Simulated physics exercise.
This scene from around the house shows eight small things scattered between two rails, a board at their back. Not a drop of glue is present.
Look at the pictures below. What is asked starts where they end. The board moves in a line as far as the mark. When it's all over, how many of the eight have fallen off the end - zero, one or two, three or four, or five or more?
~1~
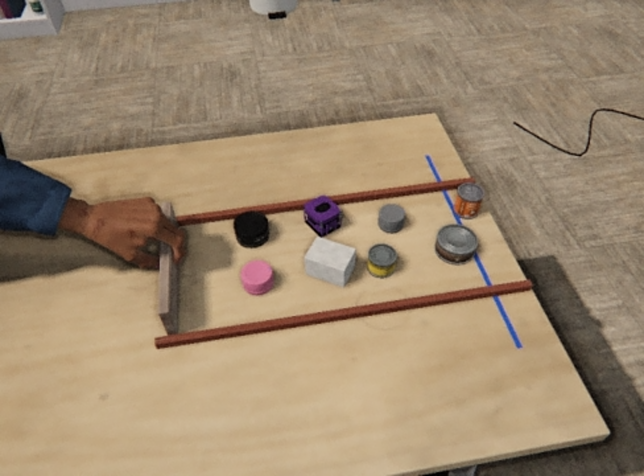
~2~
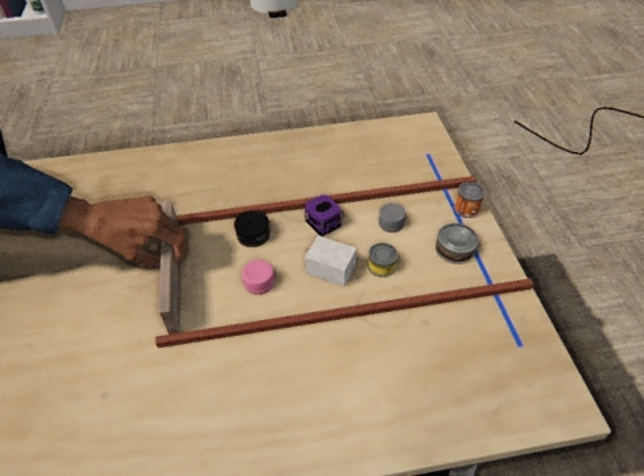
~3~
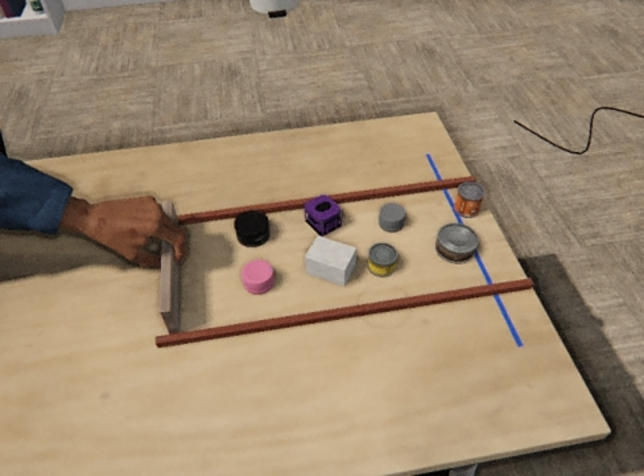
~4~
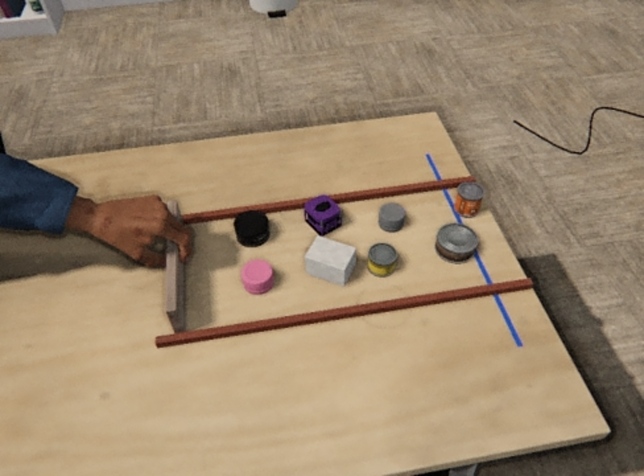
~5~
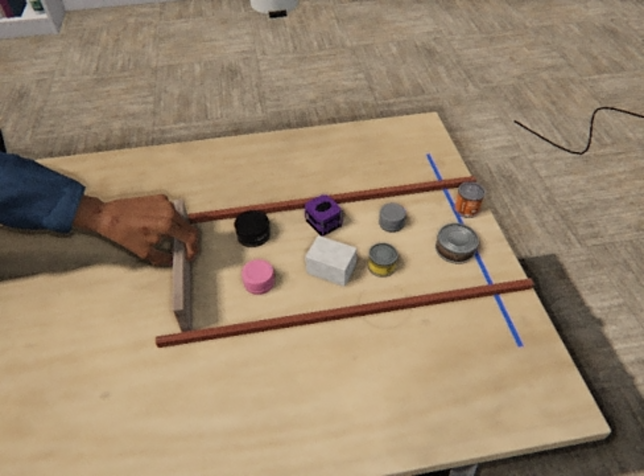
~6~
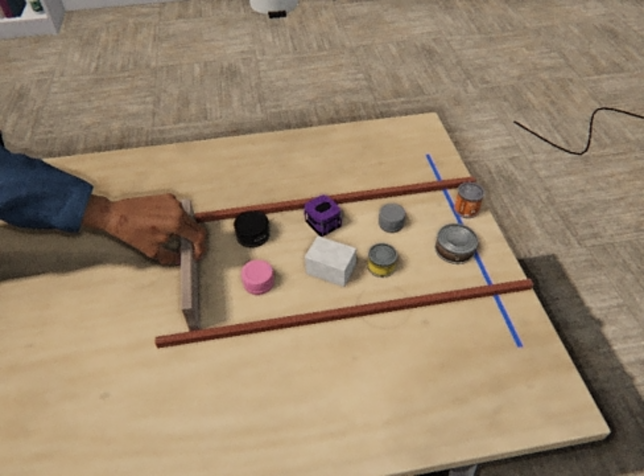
Three or four have fallen off.
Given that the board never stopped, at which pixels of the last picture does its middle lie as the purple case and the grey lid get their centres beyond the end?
(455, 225) and (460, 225), more or less.
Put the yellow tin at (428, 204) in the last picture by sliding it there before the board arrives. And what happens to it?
Well, this time it drops away.
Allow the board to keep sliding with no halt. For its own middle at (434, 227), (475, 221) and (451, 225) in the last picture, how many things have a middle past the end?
Respectively, 1, 4 and 1.
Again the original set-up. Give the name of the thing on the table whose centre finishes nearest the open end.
The white block ends nearest.
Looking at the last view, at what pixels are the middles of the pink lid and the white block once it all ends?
Answer: First (492, 248), after that (493, 223).
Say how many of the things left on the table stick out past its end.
The number overhanging is 1.
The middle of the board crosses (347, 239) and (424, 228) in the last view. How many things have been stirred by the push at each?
At the first point the count is 6, at the second it's 8.
Soon after, none off yet; orange tin at rest near (469, 201); brown tin at rest near (456, 244); grey lid at rest near (392, 218).
After that, none off yet; orange tin at rest near (469, 201); brown tin at rest near (456, 244); grey lid displaced a little near (403, 223).
And then, none off yet; orange tin displaced about its own width near (488, 200); brown tin displaced about its own width near (491, 246); grey lid displaced well along near (459, 213).
In the end, the number that fall off is three or four; gone, purple case, grey lid, brown tin and orange tin.
